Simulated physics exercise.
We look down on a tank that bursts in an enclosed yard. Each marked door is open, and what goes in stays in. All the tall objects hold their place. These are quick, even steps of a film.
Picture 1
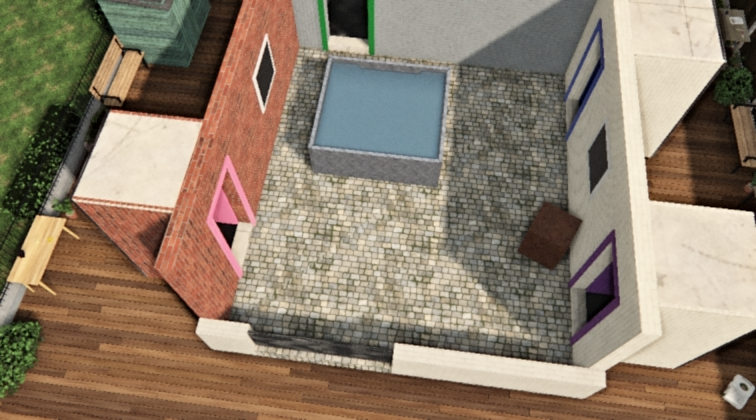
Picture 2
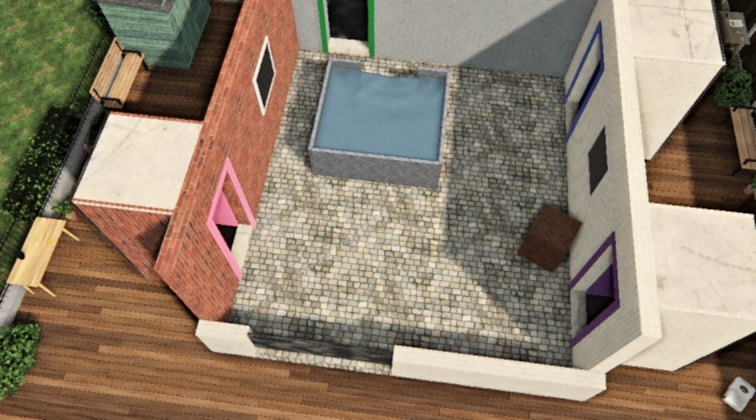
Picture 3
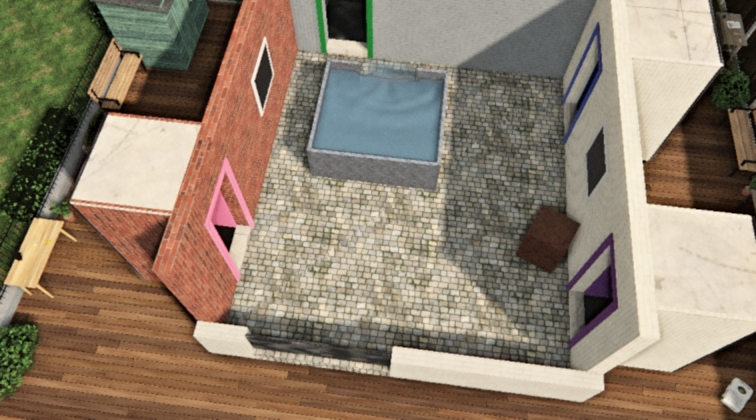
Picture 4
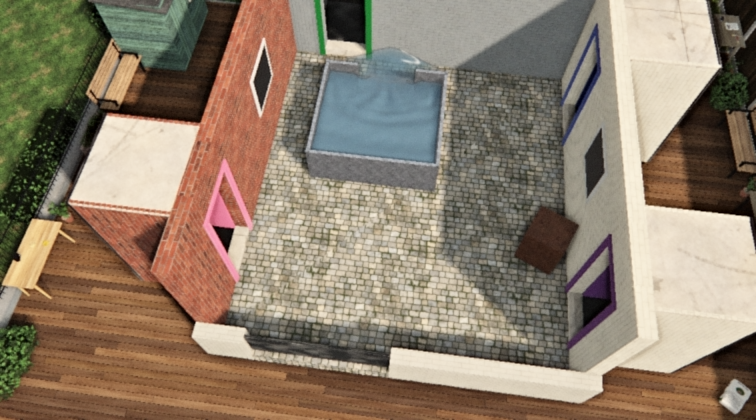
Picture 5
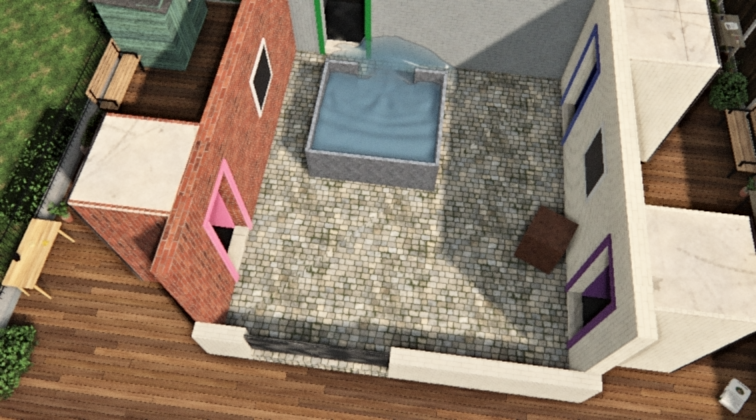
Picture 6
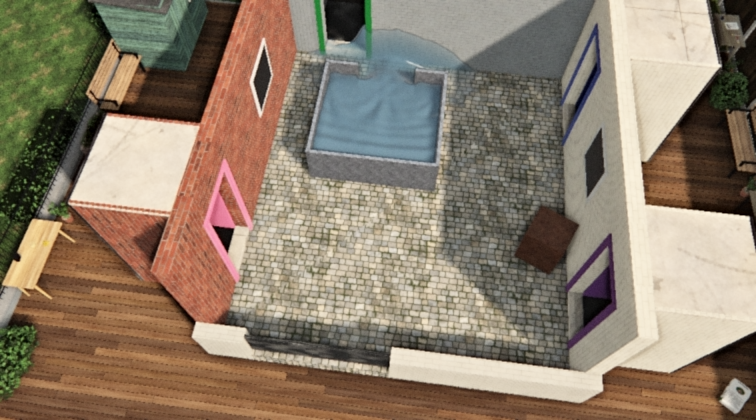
Water fills an open grey tank near the back of an enclosed, cobbled yard, seen from high above. A red brick wall with a pink-edged window stands left, a cream wall with blue and purple windows right, and a brown box sits on the paving. The tank's far side opens, the water ripples and pours through, fanning out by the grey back wall, while the view barely shifts.
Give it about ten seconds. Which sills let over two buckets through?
In the end: The green door takes more than that; the blue door takes more than that; the purple door takes more than that; the pink door stays under that.
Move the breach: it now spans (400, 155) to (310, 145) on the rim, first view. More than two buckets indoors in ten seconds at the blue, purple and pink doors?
One by one: The blue one stays under; the purple one lets more in; the pink one passes that mark.
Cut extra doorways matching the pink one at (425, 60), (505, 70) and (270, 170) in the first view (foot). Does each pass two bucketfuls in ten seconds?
As listed: Goes over, takes less, keeps below it.
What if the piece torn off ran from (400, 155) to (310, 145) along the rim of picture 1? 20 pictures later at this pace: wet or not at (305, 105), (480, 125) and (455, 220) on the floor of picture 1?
In that order: Free of water, not flooded, no water.
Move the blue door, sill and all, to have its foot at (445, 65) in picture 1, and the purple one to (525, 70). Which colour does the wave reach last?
The one in pink.
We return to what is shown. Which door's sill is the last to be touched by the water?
The purple one.
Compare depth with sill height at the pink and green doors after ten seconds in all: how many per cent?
In turn 90 and 60 per cent.
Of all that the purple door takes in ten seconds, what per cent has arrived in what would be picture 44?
Close to 0 %.
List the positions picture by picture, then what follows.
The first frame shows still water in the open tank at (383, 109).
In the second frame, the front is at a hidden place, out from the gap on the open tank's far side.
In the third frame, water pours out on the open tank's far side and has run to a hidden place.
In the fourth frame, water pours out on the open tank's far side and has run to (433, 66).
In the fifth frame, water pours out on the open tank's far side and has run to (455, 68).
In the sixth frame, the front is at (474, 70), out from the gap on the open tank's far side.
A moment on, water covers 20 % of the floor; the green door over two buckets in, the blue door not reached, the purple door not reached, the pink door not reached.
Next, water covers 35 % of the floor; the green door over two buckets in, the blue door over two buckets in, the purple door not reached, the pink door not reached.
Then, water covers 55 % of the floor; the green door far over two buckets in, the blue door far over two buckets in, the purple door wet at the sill, nothing in, the pink door wet at the sill, nothing in.
Later, water covers 90 % of the floor; the green door far over two buckets in, the blue door far over two buckets in, the purple door wet at the sill, nothing in, the pink door wet at the sill, nothing in.
In the end, water covers 100 % of the floor; the green door far over two buckets in, the blue door far over two buckets in, the purple door far over two buckets in, the pink door wet at the sill, nothing in.
